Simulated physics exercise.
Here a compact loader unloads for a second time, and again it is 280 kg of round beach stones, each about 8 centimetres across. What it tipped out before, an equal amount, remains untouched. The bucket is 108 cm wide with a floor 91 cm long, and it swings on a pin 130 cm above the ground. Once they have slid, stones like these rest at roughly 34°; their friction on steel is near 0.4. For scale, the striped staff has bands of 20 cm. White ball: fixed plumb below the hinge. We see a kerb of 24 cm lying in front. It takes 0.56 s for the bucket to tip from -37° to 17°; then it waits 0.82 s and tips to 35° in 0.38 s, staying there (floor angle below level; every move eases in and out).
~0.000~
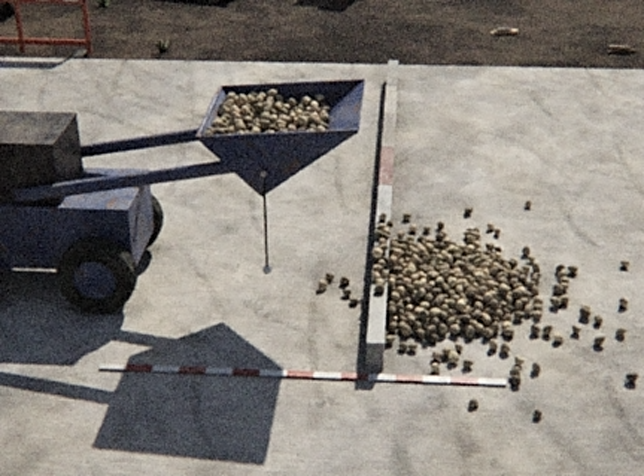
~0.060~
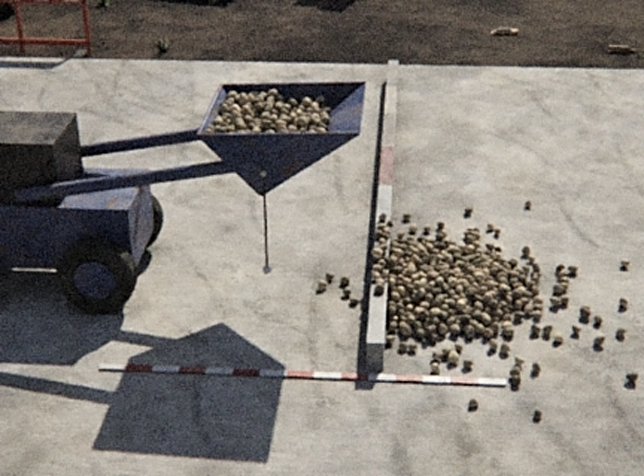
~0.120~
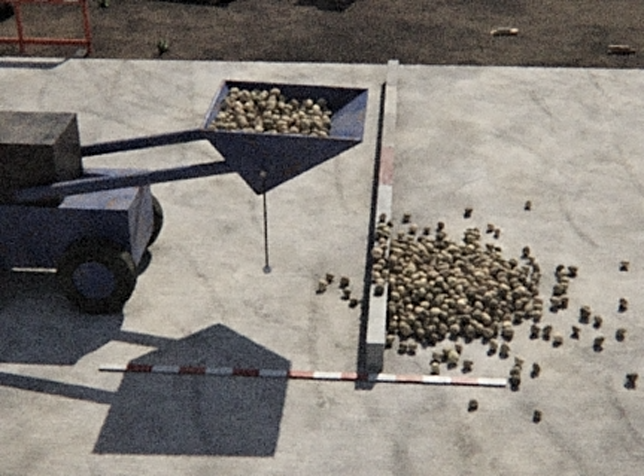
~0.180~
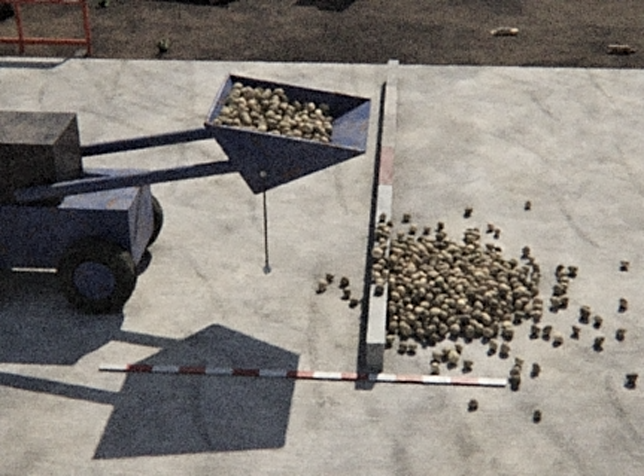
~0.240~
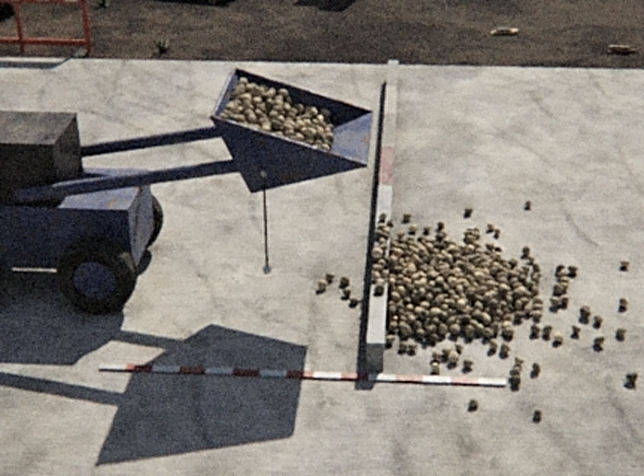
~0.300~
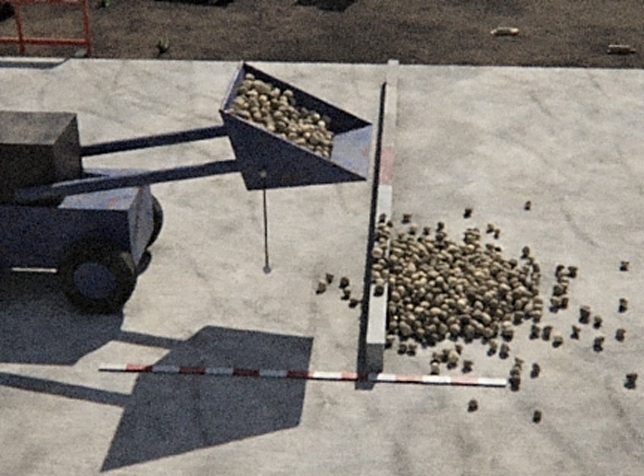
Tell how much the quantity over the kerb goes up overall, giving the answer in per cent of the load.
It goes up by roughly 77 per cent.
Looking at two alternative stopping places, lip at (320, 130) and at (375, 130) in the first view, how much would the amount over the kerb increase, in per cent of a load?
Some 25 percent, and then 95 percent.
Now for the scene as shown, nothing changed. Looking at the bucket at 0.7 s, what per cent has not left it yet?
Estimate: 100 % remaining inside, roughly.
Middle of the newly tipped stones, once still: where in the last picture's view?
Roughly at (413, 274) in the last picture.
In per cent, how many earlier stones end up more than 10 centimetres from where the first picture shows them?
Near 5 per cent, I reckon.
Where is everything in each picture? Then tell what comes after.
In the first frame, the bucket is at -37°, its lip at (358, 131); the top of the load is at (248, 105). The earlier load is highest near (384, 250), 28 cm above ground level, 5 % on this side of the kerb, 95 % over the kerb.
In the second frame, the bucket is at -35°, its lip at (359, 134); the top of the load is at (241, 103); the stones move at 0.2 m/s on average.
In the third frame, the bucket is at -31°, its lip at (362, 141); the top of the load is at (234, 99); the stones move at 0.3 m/s on average.
In the fourth frame, lip at (365, 153), floor tilted -24°, highest stones at (237, 95); the stones move at 0.4 m/s on average.
In the fifth frame, the bucket is at -16°, its lip at (367, 166); the top of the load is at (242, 91); the stones move at 0.5 m/s on average.
In the sixth frame, the bucket is at -7°, its lip at (367, 180); the top of the load is at (249, 87); the stones move at 0.5 m/s on average.
After 0.4 s the floor is at 9°; in per cent of one load, 100 in the bucket, 5 on this side of the kerb, 95 over the kerb; the foremost stones are at (609, 318).
After 0.7 s the floor is at 17°; in per cent of one load, 100 in the bucket, 5 on this side of the kerb, 95 over the kerb; the foremost stones are at (609, 318).
After 2.2 s the floor is at 35°; in per cent of one load, 0 in the bucket, 35 on this side of the kerb, 165 over the kerb; the foremost stones are at (609, 318).
After 4.8 s the floor is at 35°; in per cent of one load, 0 in the bucket, 27 on this side of the kerb, 173 over the kerb; the foremost stones are at (609, 318). Net gain over the kerb, 77.
